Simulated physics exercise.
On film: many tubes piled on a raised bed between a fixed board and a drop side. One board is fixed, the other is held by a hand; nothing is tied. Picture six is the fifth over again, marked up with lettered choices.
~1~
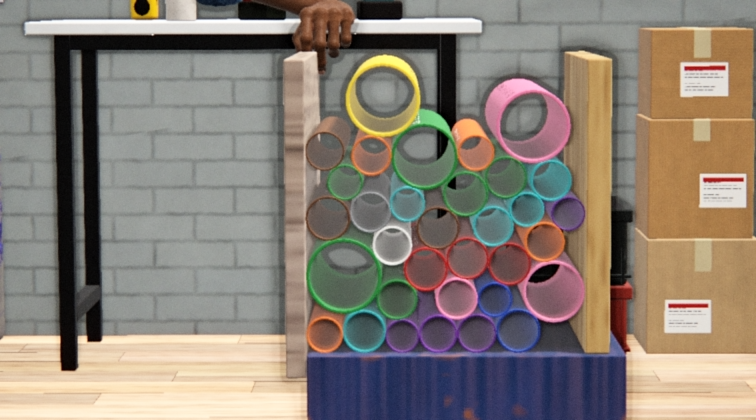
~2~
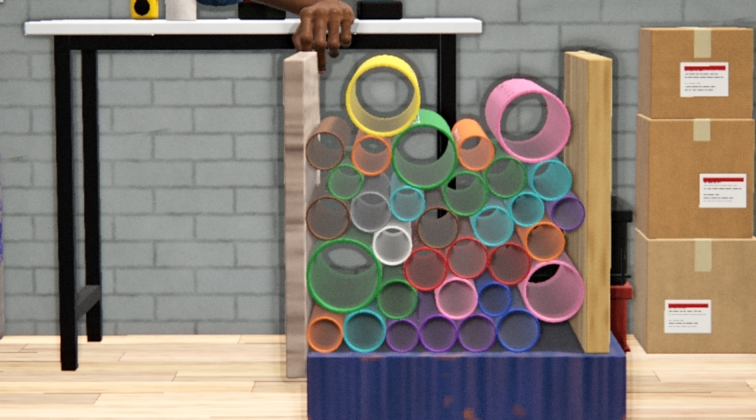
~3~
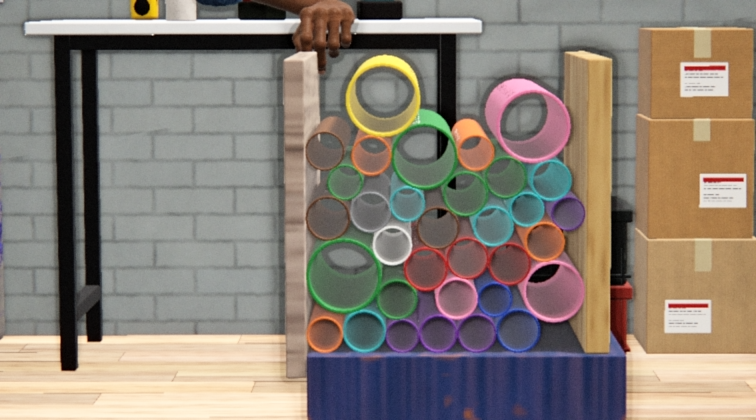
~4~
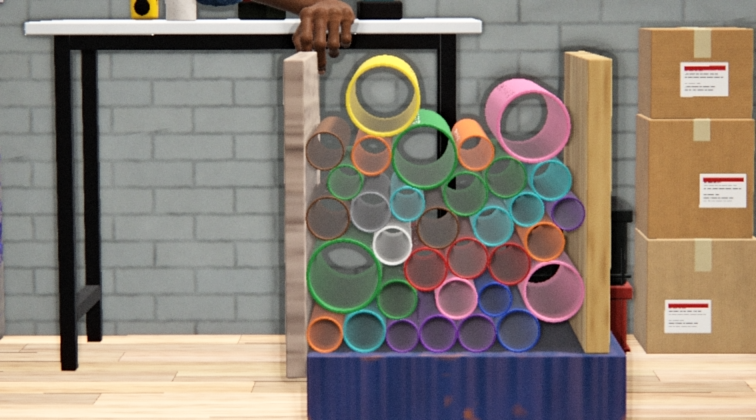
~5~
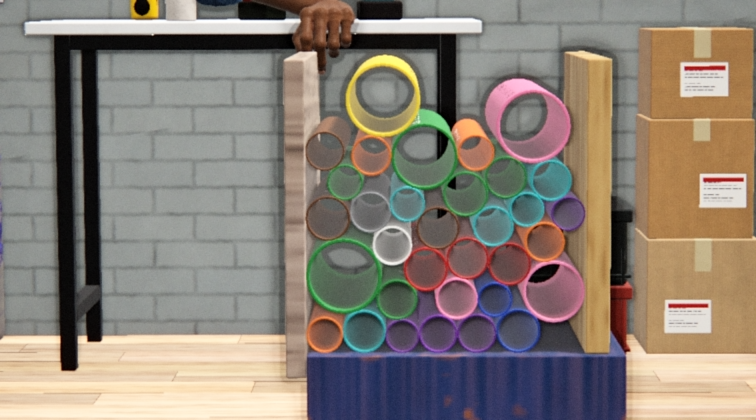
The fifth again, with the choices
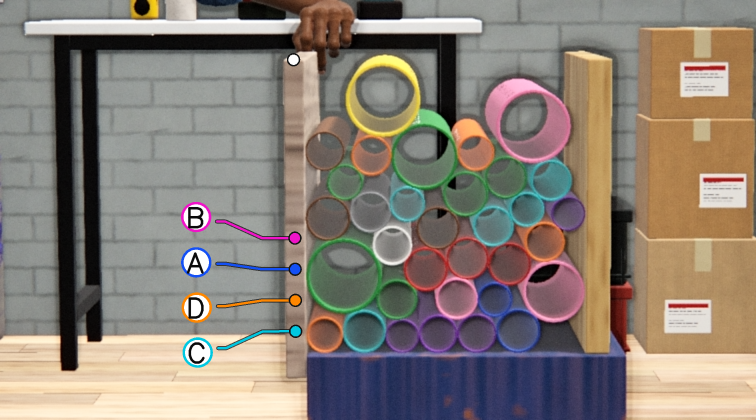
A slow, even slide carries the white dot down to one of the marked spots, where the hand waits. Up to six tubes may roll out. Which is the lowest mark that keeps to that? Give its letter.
Lower it to D and no more.
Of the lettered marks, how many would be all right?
The number is three.
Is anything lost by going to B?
Yes, at B.
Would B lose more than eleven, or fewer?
At B, fewer than eleven.
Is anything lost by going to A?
Yes.
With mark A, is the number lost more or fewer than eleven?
It loses fewer than eleven.
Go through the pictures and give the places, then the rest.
The first frame shows a pink tube (554, 292); an orange tube (544, 242); a purple tube (568, 214).
The second frame shows a purple tube (568, 214); a green tube (506, 177).
The third frame shows a pink tube (533, 126); side board (304, 202).
The fourth frame shows an orange tube (325, 335); a blue tube (518, 331).
The fifth frame shows a pink tube (554, 292); an orange tube (544, 242); a purple tube (568, 214).
On the copy, A at (295, 269); B at (295, 238); C at (296, 331); D at (296, 300); the white dot at (294, 60).
On D. First, top of the board (305, 160).
Then, top of the board (306, 271).
Finally, top of the board (306, 299), four out over the board.
By contrast, A four out over the board; B two out over the board; C more than six out over the board.
